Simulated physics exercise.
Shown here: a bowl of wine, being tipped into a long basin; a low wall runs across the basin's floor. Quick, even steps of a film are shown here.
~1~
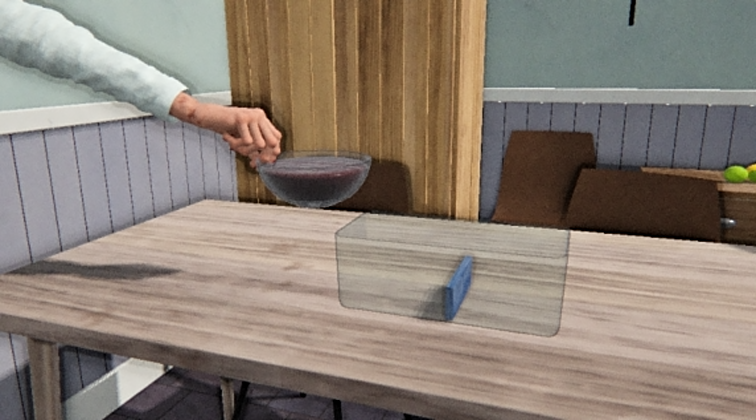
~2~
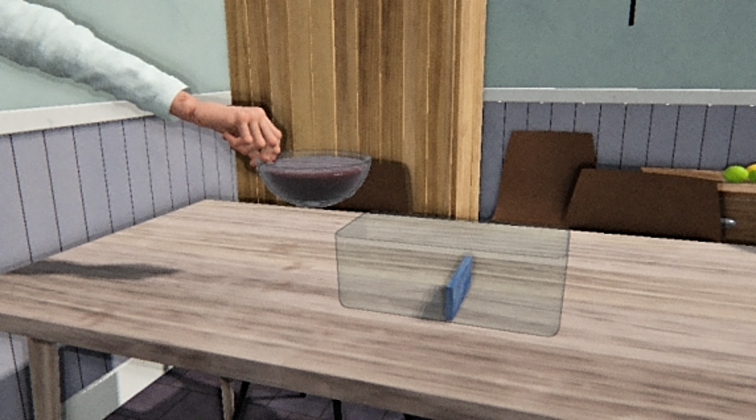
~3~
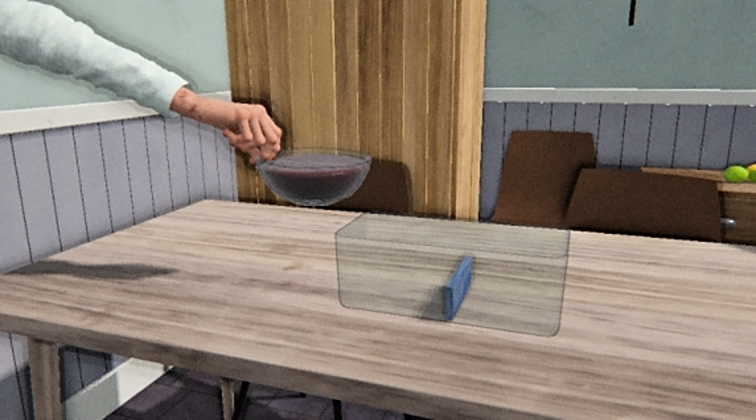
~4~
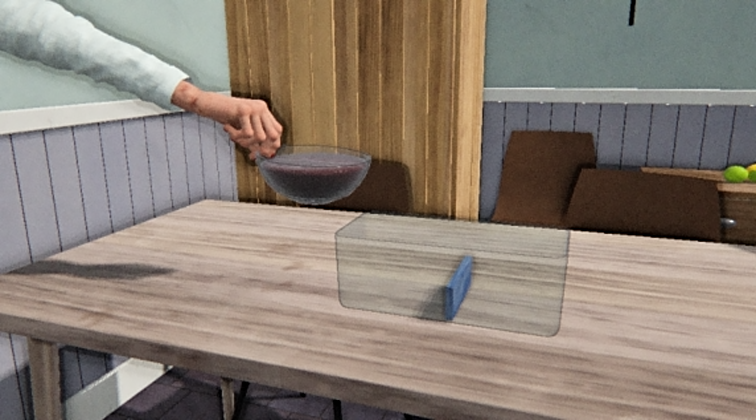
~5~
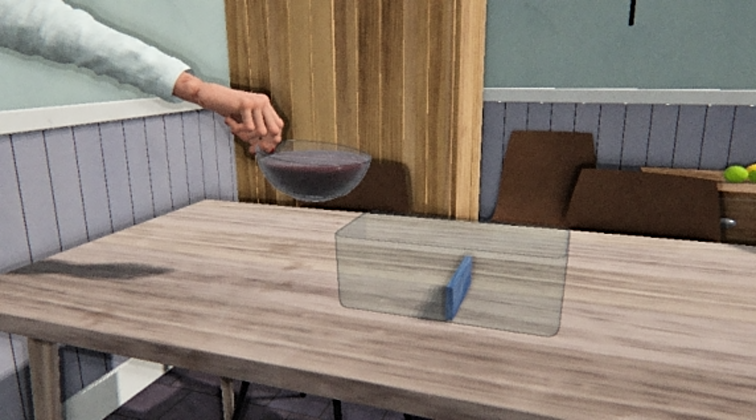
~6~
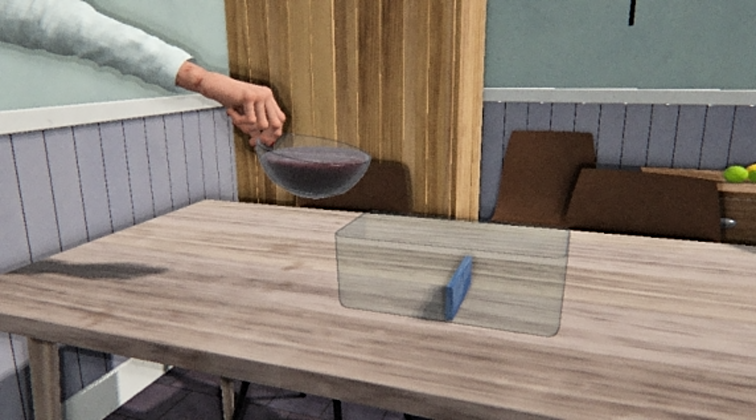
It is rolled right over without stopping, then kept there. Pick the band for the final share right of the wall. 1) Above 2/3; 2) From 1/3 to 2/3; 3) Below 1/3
Answer: 3.
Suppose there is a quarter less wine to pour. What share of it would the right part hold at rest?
My estimate is about 5 percent.
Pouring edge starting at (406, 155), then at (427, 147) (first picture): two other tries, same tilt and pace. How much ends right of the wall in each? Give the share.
First try 80 %, second try 95 %.
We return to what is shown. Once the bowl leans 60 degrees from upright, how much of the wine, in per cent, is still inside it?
About 45 %.
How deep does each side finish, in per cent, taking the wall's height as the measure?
Left side roughly 70, right side roughly 0.
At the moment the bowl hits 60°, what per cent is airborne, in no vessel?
It's close to 35 percent.
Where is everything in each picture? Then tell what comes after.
It leans 0°; its right rim is at (367, 163); the wine meets the walls at (269, 162) and (366, 168); the long basin's rim runs from (351, 223) to (568, 243); the wall's top is at (460, 271), in the first picture.
It leans 0°; its right rim is at (367, 163); the wine meets the walls at (269, 162) and (366, 168), in the second picture.
It leans 2°; its right rim is at (367, 163); the wine meets the walls at (269, 161) and (365, 167), in the third picture.
It leans 4°; its right rim is at (367, 163); the wine meets the walls at (269, 159) and (366, 165), in the fourth picture.
It leans 7°; its right rim is at (367, 163); the wine meets the walls at (270, 156) and (366, 162), in the fifth picture.
It leans 11°; its right rim is at (366, 163); the wine meets the walls at (270, 151) and (367, 159), in the sixth picture.
A moment on, the bowl is tipped part way and 43 per cent is still to pour, 20 is left of the wall and 0 right of it.
Next, the bowl is tipped on its side and 1 per cent is still to pour, 87 is left of the wall and 3 right of it.
Then the bowl is tipped on its side and 0 per cent is still to pour, 96 is left of the wall and 4 right of it.
Later the bowl is tipped on its side and 0 per cent is still to pour, 94 is left of the wall and 5 right of it.
In the end 94 per cent lies left of the wall, 5 right of it and 1 outside.
